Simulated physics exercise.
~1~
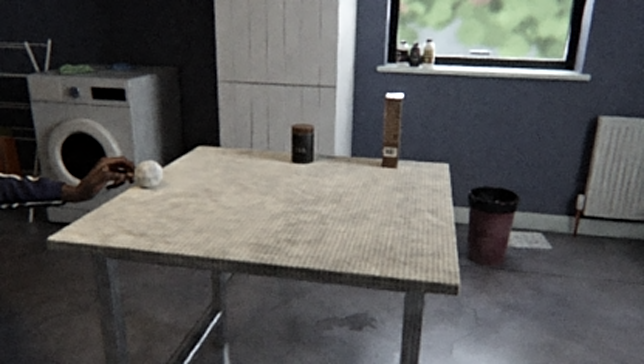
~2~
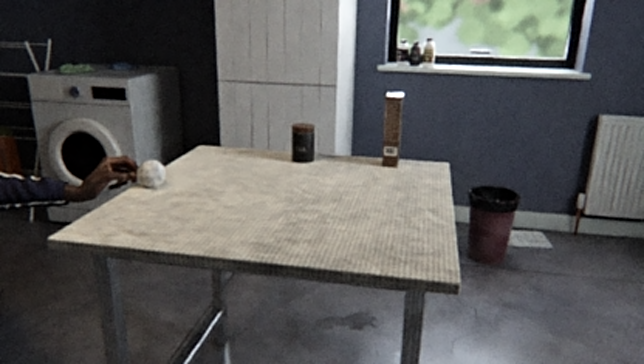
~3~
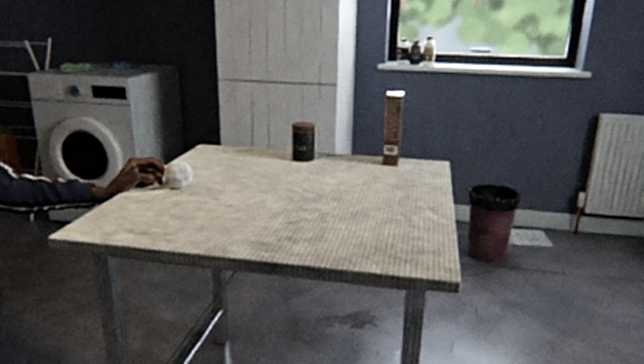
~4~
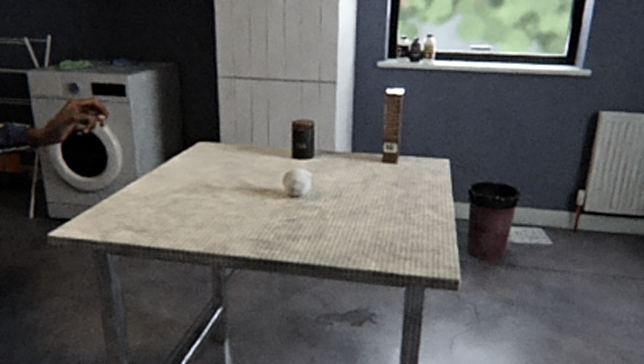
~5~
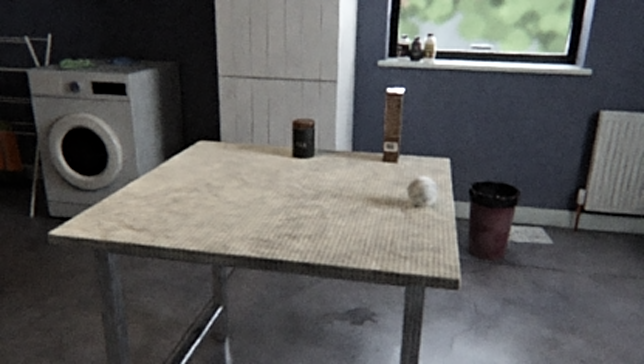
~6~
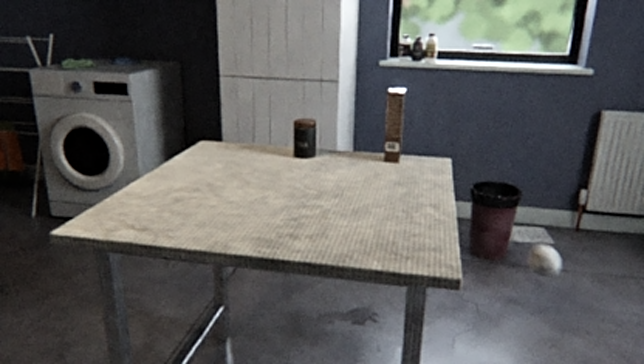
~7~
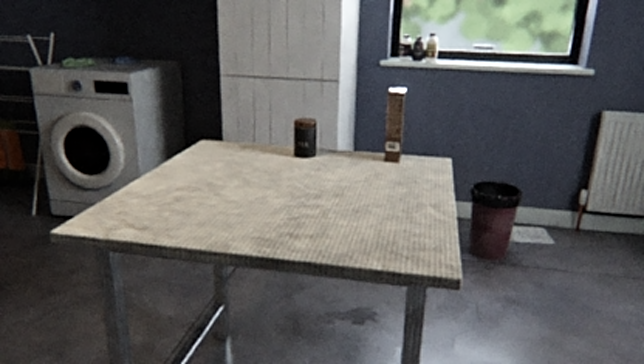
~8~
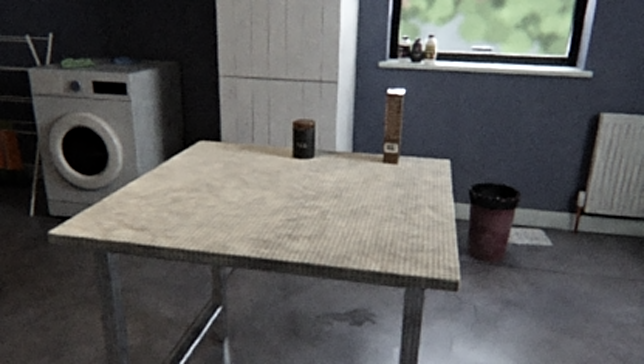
A white ball was pushed along a table by a hand from the left, then rolled right on its own once released, passed a black jar and brown carton that stayed put, and dropped off the right side out of sight.
